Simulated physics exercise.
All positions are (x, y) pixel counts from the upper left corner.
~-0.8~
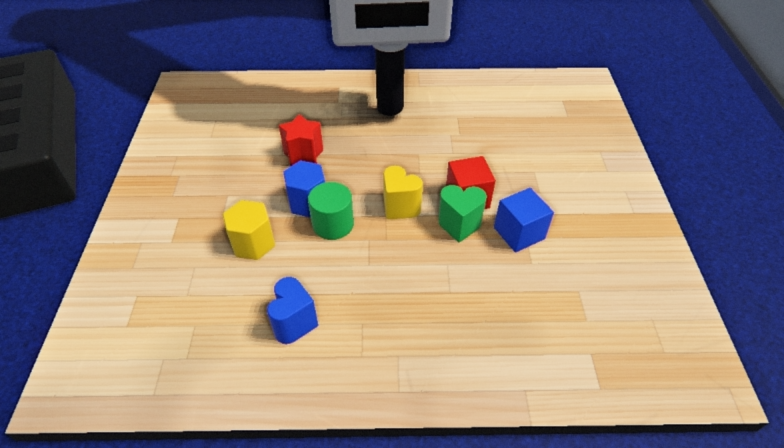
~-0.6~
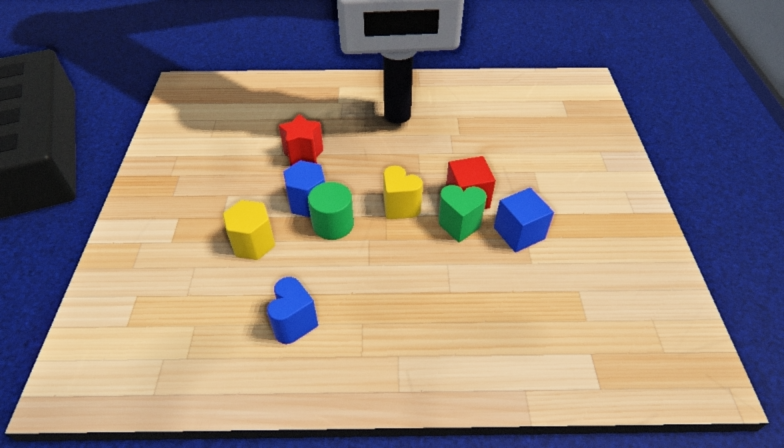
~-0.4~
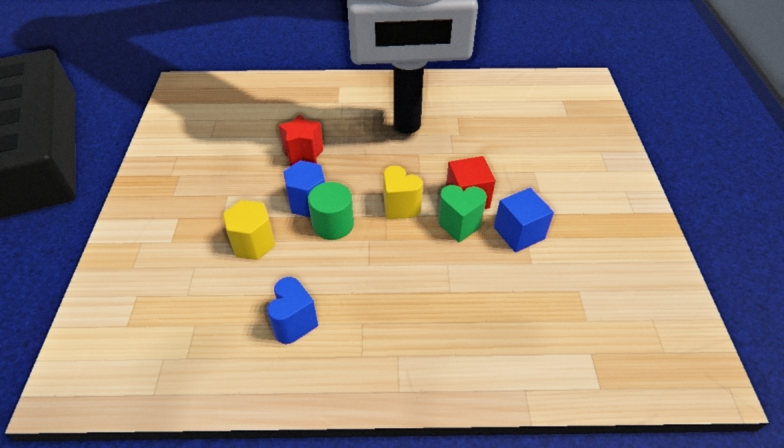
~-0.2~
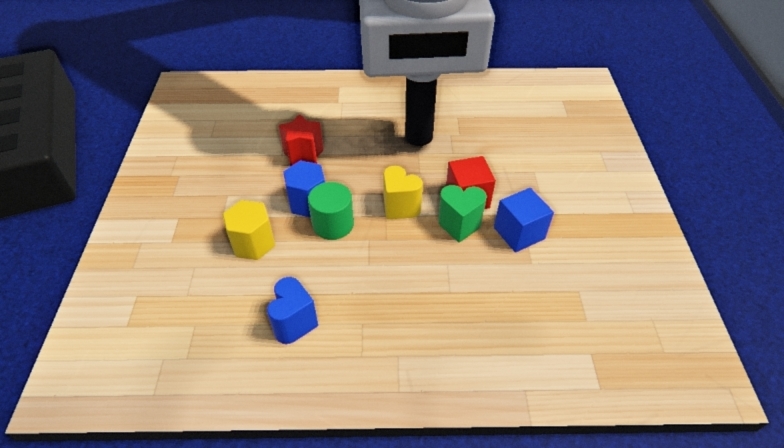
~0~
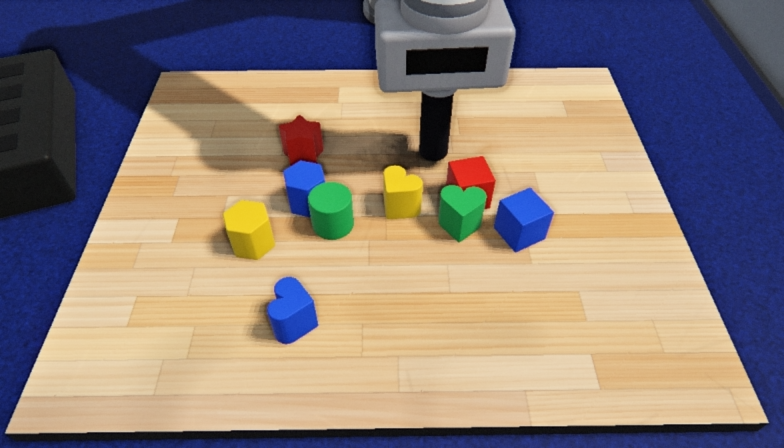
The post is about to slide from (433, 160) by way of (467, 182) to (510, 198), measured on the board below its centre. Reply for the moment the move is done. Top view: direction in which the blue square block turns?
It turns round anticlockwise.
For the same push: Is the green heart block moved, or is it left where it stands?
My prediction: It moves.
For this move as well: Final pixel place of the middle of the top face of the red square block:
Just about (491, 189).
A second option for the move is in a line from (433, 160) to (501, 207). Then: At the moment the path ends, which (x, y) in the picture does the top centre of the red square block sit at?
I'd expect the centre of its top face to be at (494, 202).
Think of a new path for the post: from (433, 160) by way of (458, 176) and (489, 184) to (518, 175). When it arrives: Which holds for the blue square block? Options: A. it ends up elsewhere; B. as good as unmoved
B.
What follows on the original path. Halfway along, post (469, 174); green heart block (463, 203); red square block (480, 179), turned 15° clockwise.
At the end, post (512, 190); yellow heart block in place; green heart block (463, 208), turned 25° clockwise; red square block (491, 189), turned 40° clockwise; blue square block (529, 210), turned 20° anticlockwise.
